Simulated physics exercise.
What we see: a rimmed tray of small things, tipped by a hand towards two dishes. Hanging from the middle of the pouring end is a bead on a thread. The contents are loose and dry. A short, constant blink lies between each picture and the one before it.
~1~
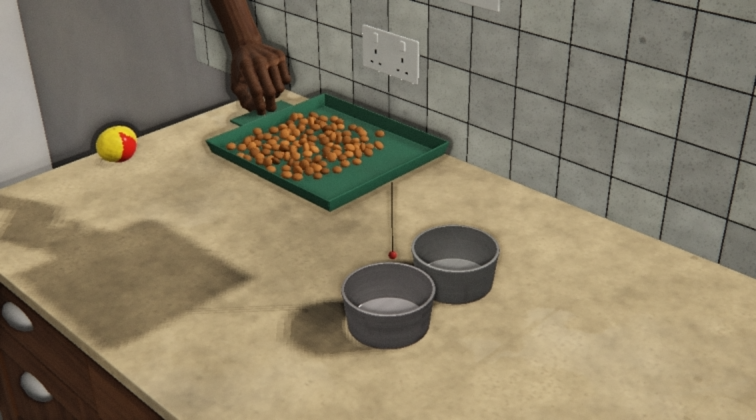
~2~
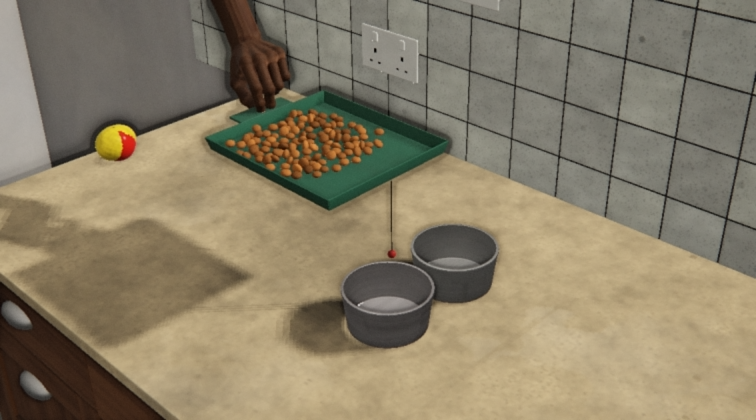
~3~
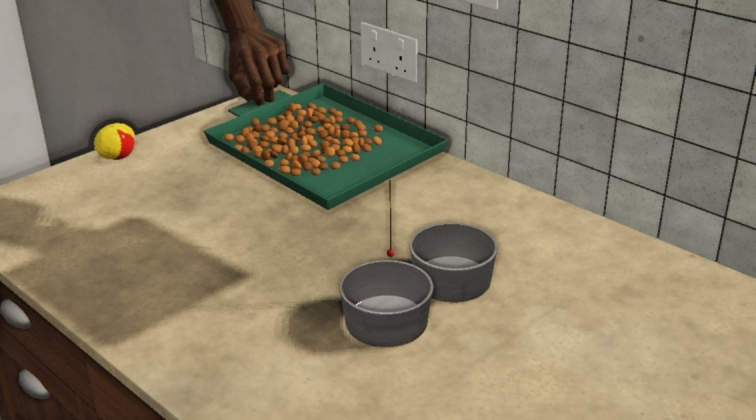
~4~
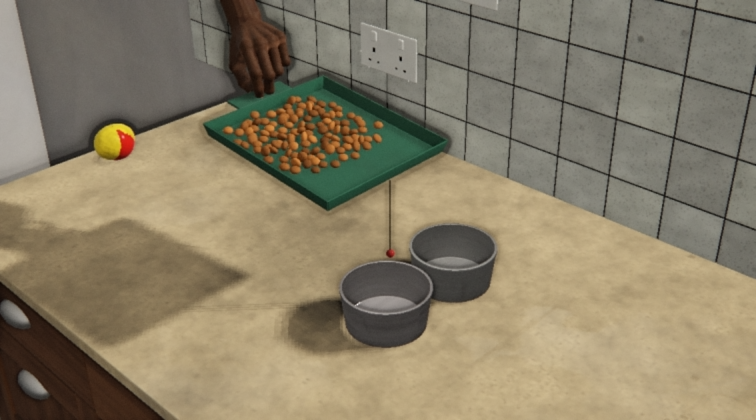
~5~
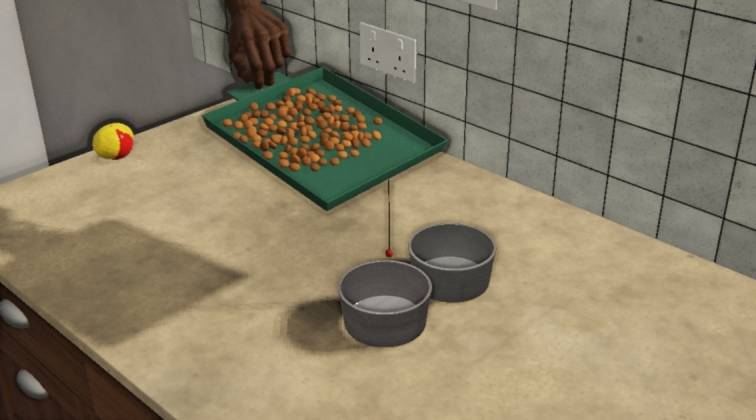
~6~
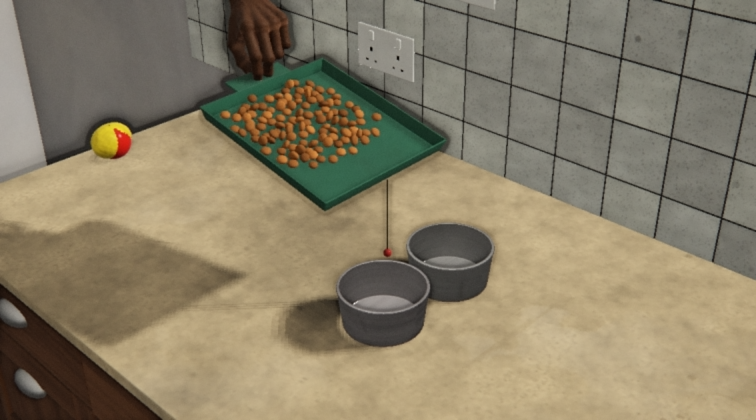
A hand slowly raising the handle end of a green tray of orange-brown kibble above a counter with two grey dishes.
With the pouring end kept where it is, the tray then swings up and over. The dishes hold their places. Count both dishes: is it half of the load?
The dishes catch most of the load.
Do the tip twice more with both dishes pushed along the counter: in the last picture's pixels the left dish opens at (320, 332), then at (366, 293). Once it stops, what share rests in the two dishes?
Close to 80 in a hundred, then close to 80 in a hundred.
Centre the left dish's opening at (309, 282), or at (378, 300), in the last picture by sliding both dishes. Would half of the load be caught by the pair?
First below a half, then the larger part.
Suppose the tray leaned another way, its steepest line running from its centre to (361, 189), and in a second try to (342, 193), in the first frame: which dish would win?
Leftward dish for the first, Leftward dish for the second.
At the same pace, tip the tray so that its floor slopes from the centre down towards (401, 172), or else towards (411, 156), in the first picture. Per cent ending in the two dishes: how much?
I'd say some 90 in a hundred at first, then 70 in a hundred.
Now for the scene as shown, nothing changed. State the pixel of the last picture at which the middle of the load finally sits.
Roughly at pixel (387, 322).
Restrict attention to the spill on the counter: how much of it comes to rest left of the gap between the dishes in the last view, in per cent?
Looks like close to 50 per cent of it.
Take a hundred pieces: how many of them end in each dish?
Around 70 in a hundred in the left dish and around 10 in a hundred in the right dish.
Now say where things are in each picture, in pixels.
Corners of the pouring end at (329, 198) and (444, 142), level; middle of the load at (310, 145), bits of cat kibble; left dish at (422, 321); right dish at (488, 278); bead on its thread at (392, 255), in the first picture.
Corners of the pouring end at (329, 197) and (443, 141), level; middle of the load at (309, 143), in the second picture.
Corners of the pouring end at (328, 197) and (443, 140), tipped barely, lowest at the left corner; middle of the load at (308, 138), in the third picture.
Corners of the pouring end at (328, 198) and (443, 140), tipped a little, lowest at the left corner; middle of the load at (308, 134), in the fourth picture.
Corners of the pouring end at (328, 199) and (443, 140), tipped a little, lowest at the left corner; middle of the load at (307, 128), in the fifth picture.
Corners of the pouring end at (326, 199) and (441, 139), tipped a little, lowest at the left corner; middle of the load at (306, 123); left dish at (416, 319); right dish at (483, 276), in the sixth picture.
Soon, tray tipped steeply; nearly all on the tray; a small part in the air.
A while on, tray tipped right over; about half on the tray; about a quarter in the left dish; a stray few in the right dish; a small part outside both; a small part in the air.
Towards the end, tray tipped past a quarter turn; about two thirds in the left dish; a small part in the right dish; about a quarter outside both.
Finally, tray tipped past a quarter turn; about two thirds in the left dish; a small part in the right dish; about a quarter outside both.
